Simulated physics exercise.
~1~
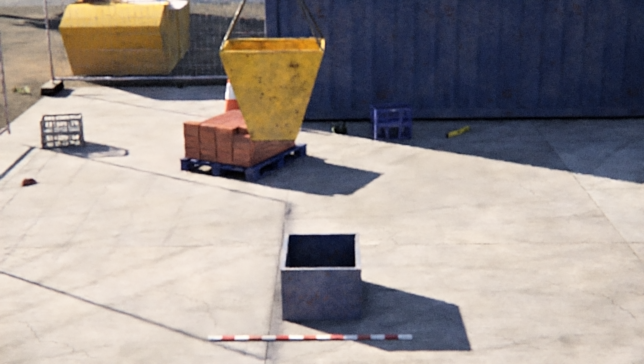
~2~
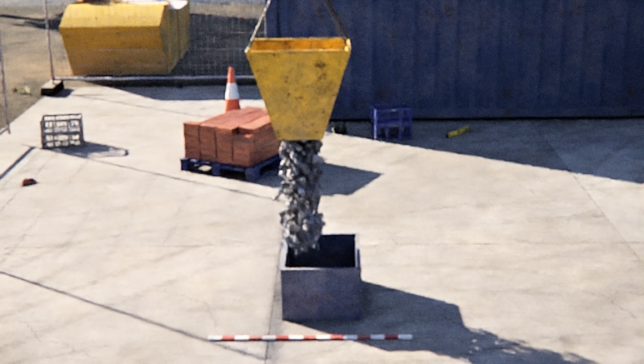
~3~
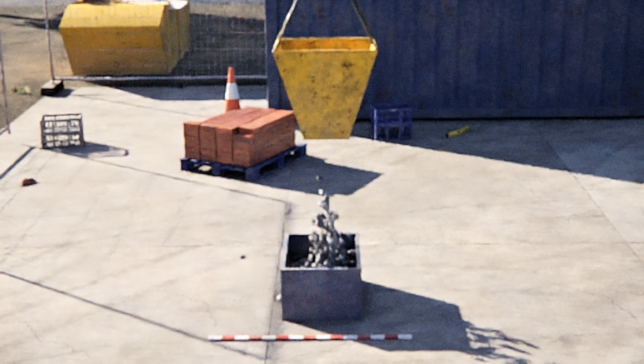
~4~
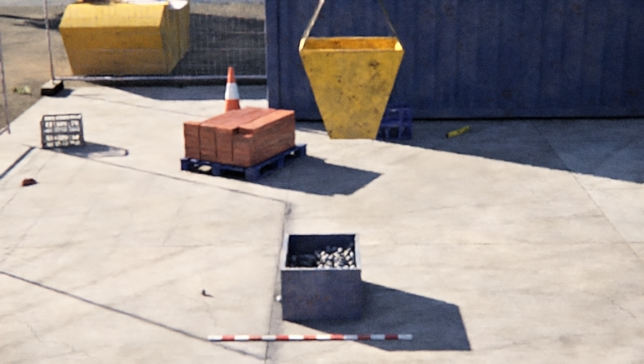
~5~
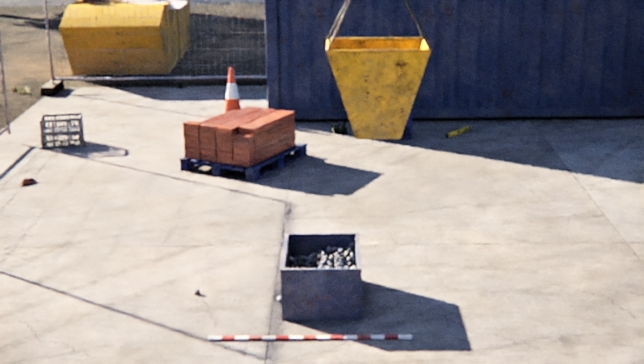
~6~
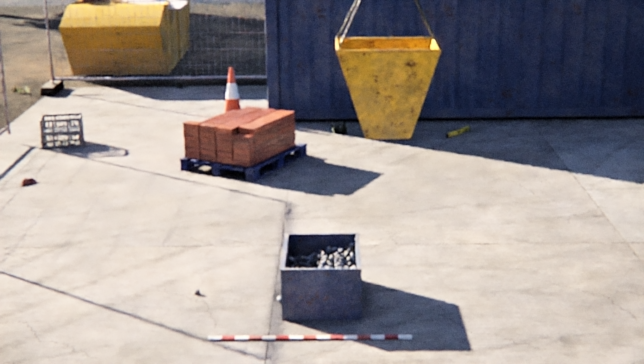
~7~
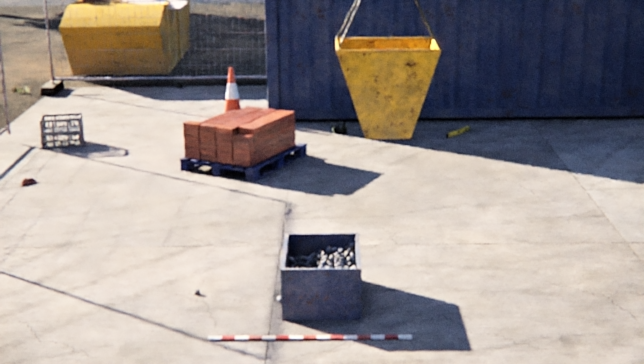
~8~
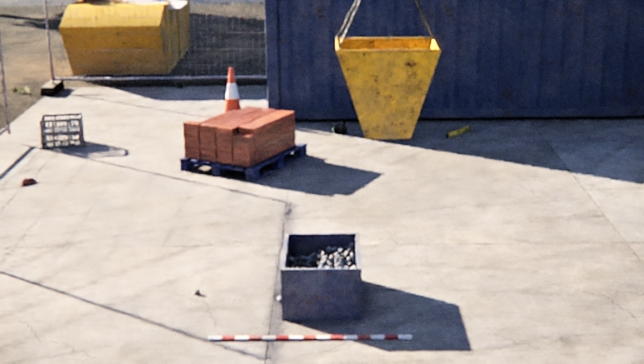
At first, a yellow skip hangs over a sunlit concrete yard, with a pallet of reddish blocks and a traffic cone behind it and an open dark bin near a red and white striped staff. The skip moves right, and grey stones pour from its bottom in a thick column towards the bin. The skip keeps moving right, already empty, as the last stones drop and bounce up above the rim. The stones then settle in a heap inside, highest towards the right. Finally the skip stops and hangs still before the dark blue wall, with practically all the stones resting in the bin.
